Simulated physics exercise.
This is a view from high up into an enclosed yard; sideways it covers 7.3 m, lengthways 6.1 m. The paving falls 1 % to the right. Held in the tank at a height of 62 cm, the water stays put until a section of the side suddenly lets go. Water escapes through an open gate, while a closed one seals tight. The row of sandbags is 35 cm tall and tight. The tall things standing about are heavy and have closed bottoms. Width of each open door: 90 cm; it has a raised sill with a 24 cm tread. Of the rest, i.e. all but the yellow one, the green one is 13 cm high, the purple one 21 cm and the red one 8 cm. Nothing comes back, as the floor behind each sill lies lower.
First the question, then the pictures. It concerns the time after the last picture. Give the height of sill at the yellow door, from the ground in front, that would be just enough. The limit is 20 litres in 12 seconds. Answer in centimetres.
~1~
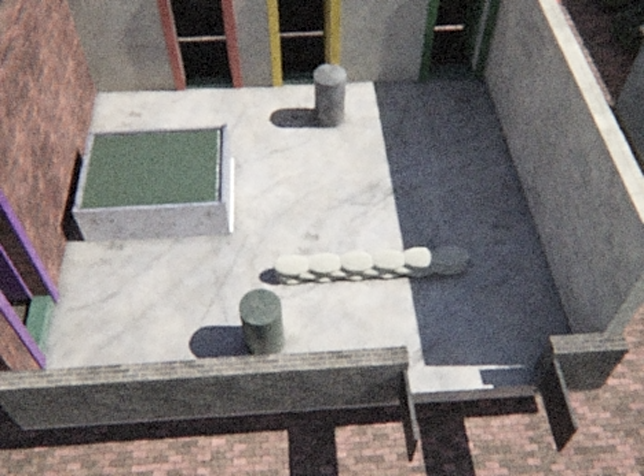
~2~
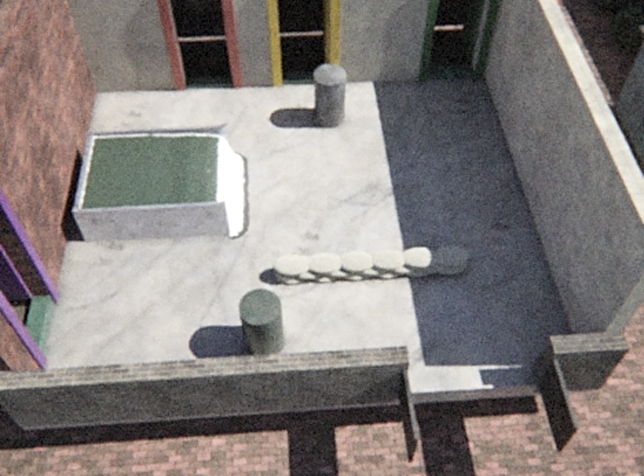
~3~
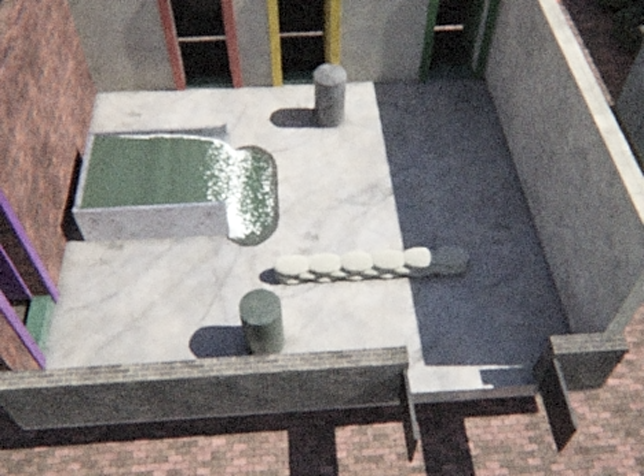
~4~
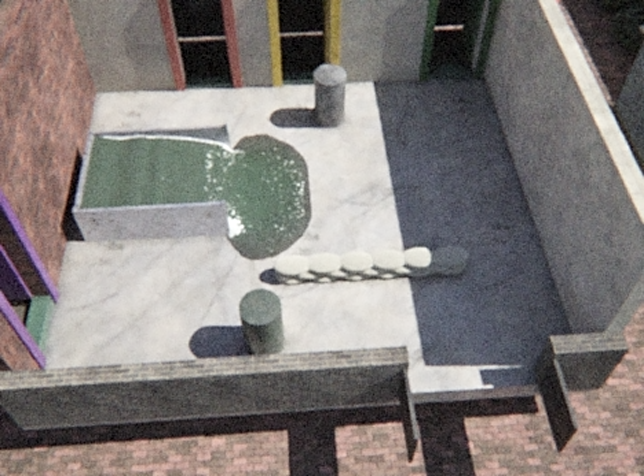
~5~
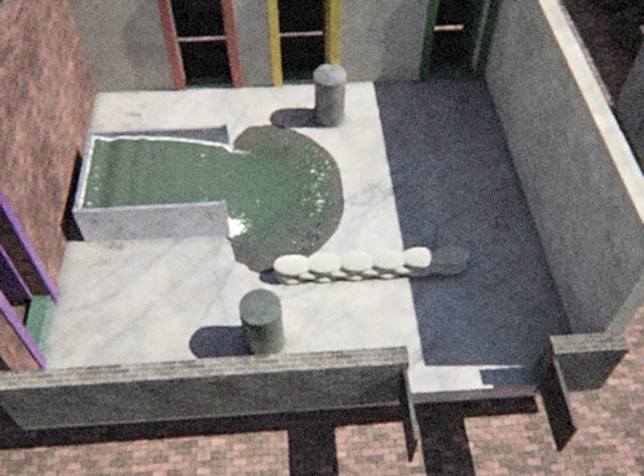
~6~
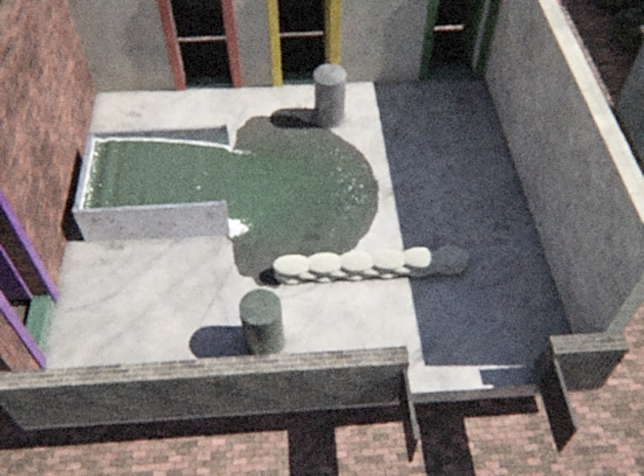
Close to 7.5 cm.
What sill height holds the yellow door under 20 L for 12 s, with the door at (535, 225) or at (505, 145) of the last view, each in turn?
About 26 cm, then about 19 cm.
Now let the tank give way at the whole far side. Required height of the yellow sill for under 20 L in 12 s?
It should stand roughly 9.5 cm high.
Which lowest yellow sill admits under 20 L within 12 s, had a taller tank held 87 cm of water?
You'd need a step of close to 12.0 cm.
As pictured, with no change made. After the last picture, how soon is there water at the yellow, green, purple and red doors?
Arrival: Yellow 1.0 s, green 1.6 s, purple not in the 12 s, red 3.0 s.
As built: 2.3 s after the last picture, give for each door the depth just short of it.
Depth (cm): Yellow 10 / green 18 / purple 0 / red 0.
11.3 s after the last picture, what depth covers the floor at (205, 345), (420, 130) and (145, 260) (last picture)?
About 2, 6 and 2 cm respectively.
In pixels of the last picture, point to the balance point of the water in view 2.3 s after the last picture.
The water is centred near (362, 186).
Then, 0.7 s after the last picture water covers 35 % of the floor, deepest (26 cm) near (233, 219); it has not reached the yellow door.
Then, 2.3 s after the last picture water covers 50 % of the floor, deepest (32 cm) near (532, 231); 10 cm at the yellow door, 2 litres in over its 11 cm sill.
Then, 11.3 s after the last picture water covers 90 % of the floor, deepest (9 cm) near (535, 240); 3 cm at the yellow door, 3 litres in over its 11 cm sill.
At the yellow door as built, the water peaked near 12 cm, 5.5 s after the last picture.
With a sill of 6.5 cm, 29 litres would have come in within the 12 s; with 9 cm, 10 litres. So under 20 litres takes about 7.5 cm.
